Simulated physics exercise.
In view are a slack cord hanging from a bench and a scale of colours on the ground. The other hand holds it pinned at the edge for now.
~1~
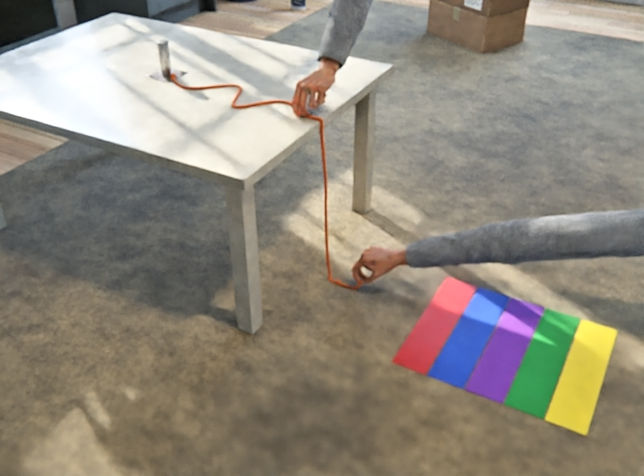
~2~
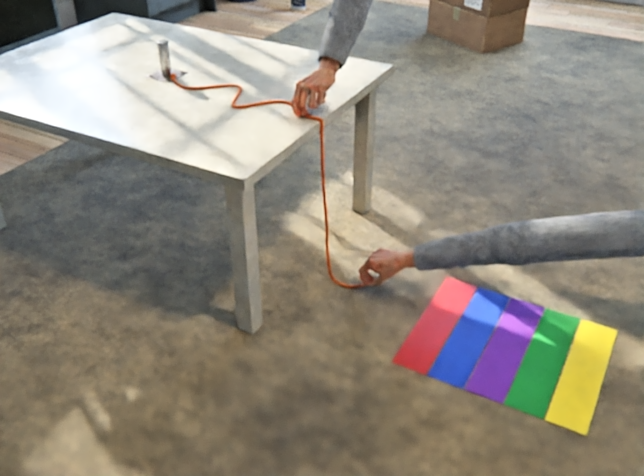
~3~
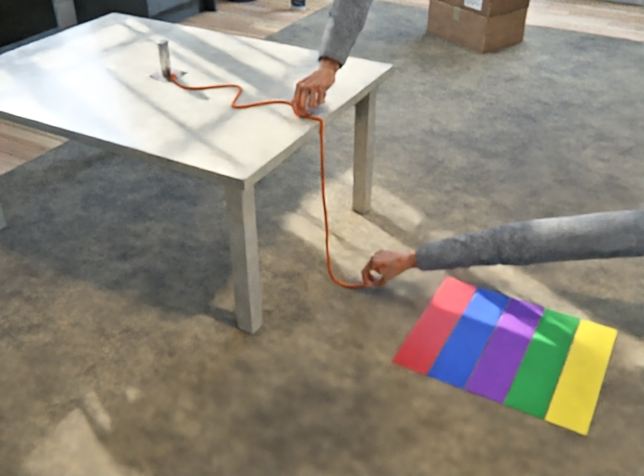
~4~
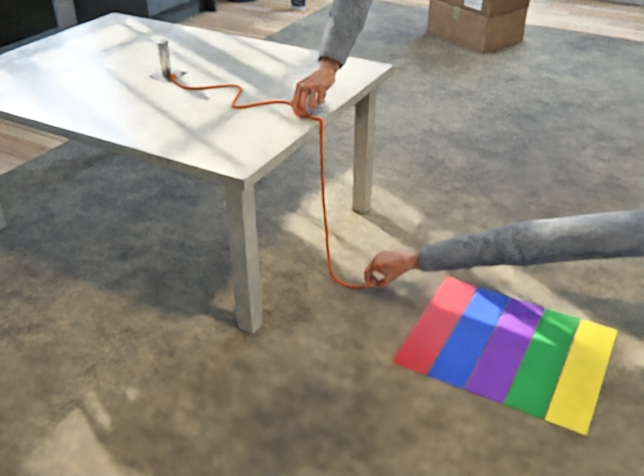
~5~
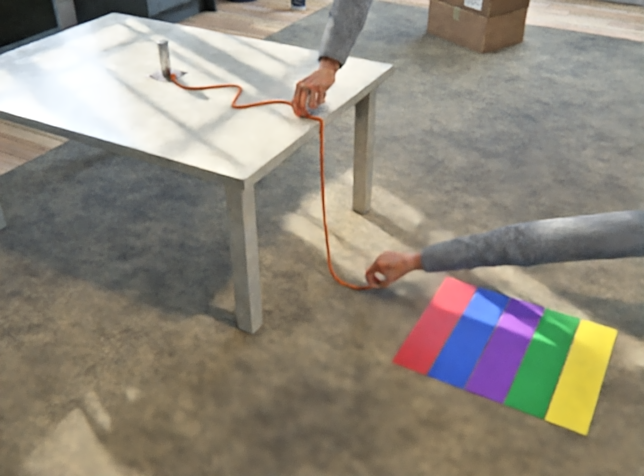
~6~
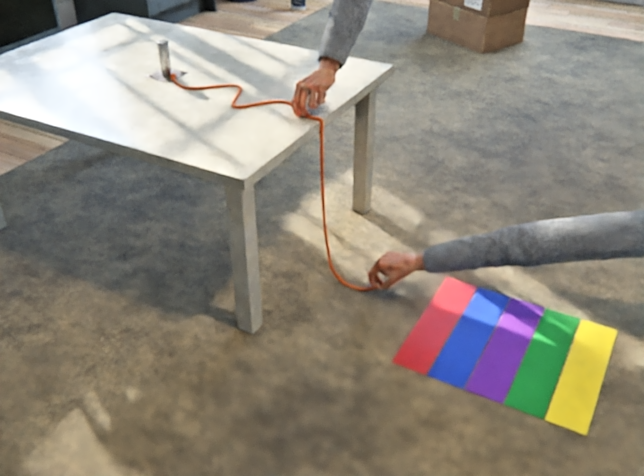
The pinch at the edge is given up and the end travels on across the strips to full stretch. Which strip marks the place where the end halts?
The green strip does.
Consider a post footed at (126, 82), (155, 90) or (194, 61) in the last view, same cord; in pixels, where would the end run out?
First (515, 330), then (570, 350), then (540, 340).
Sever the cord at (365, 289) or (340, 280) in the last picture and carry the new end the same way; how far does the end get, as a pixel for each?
Try by try, around (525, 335) and (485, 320).
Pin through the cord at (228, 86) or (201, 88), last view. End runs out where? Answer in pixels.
Try one ends near (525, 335), try two near (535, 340).
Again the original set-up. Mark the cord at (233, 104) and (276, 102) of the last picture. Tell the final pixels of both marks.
At (279, 105), then (321, 119).
A little later, end near (473, 318); over blue.
Next, end near (520, 333); over purple.
When it is tight, end near (549, 343); over green. The green one.
